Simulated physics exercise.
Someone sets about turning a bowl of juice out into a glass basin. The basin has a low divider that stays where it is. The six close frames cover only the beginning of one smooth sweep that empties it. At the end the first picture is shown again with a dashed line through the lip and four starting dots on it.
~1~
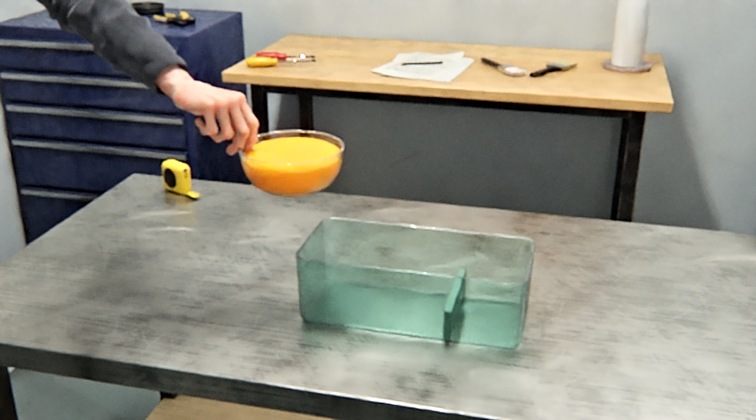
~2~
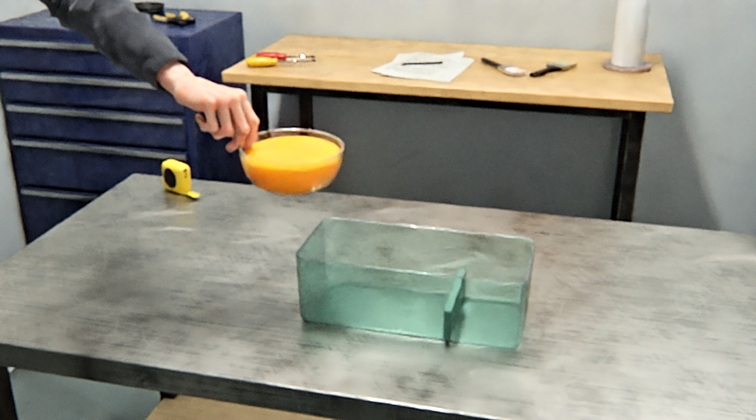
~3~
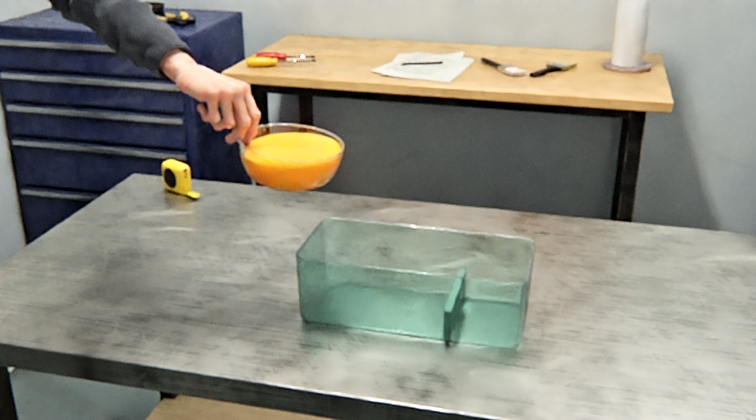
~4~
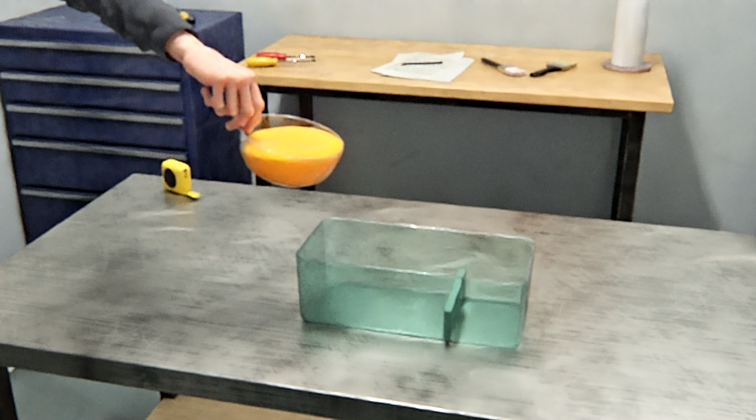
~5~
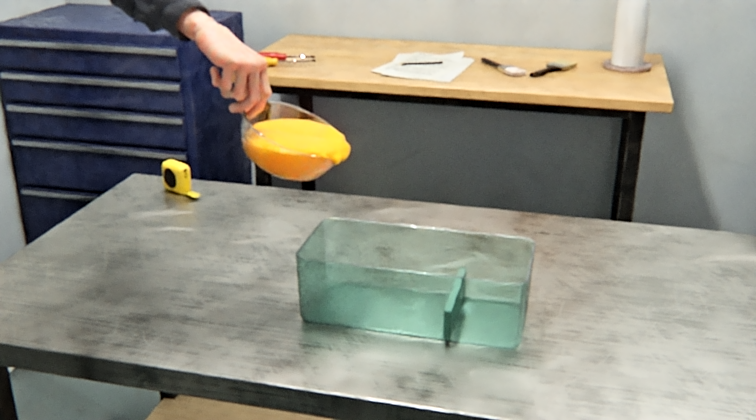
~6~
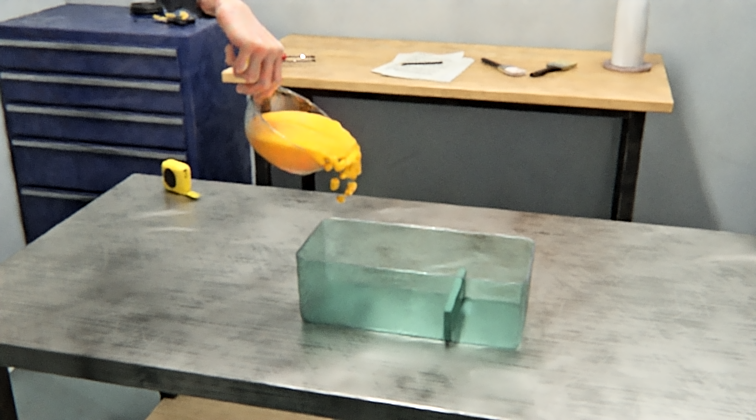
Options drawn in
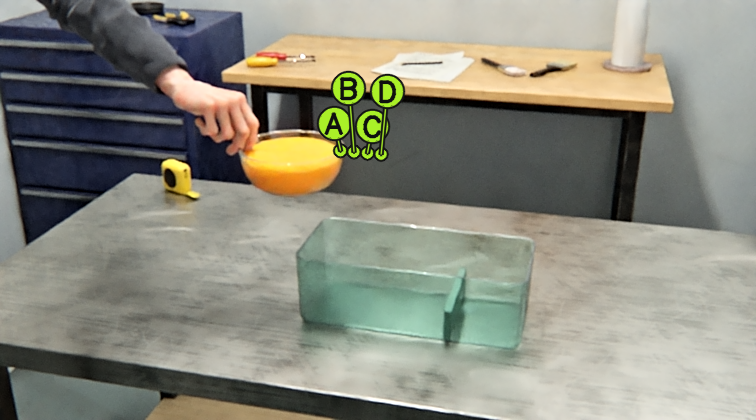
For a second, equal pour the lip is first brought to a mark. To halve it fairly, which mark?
It is D.
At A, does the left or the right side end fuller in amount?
The left side.
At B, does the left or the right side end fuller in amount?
More ends on the left.
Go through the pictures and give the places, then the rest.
Upright, lip at (340, 150); basin from (301, 319) to (521, 348); top of the wall at (456, 288); nothing has left yet, in the first frame.
Upright, lip at (340, 150); nothing has left yet, in the second frame.
Tipped about 6°, lip at (340, 150); nothing has left yet, in the third frame.
Tipped about 13°, lip at (340, 150); juice is over the lip, down to (340, 150), in the fourth frame.
Tipped about 23°, lip at (340, 150); juice is over the lip, down to (344, 158), in the fifth frame.
Tipped about 34°, lip at (340, 150); juice is over the lip, down to (346, 195), in the sixth frame.
On the marked copy, A at (340, 150); B at (353, 151); C at (367, 153); D at (381, 154).
With A, about 92 % ends left of the wall and 7 % right of it.
With B, about 90 % ends left of the wall and 4 % right of it; 6 % is lost outside.
With C, about 74 % ends left of the wall and 24 % right of it.
With D, about 47 % ends left of the wall and 51 % right of it.
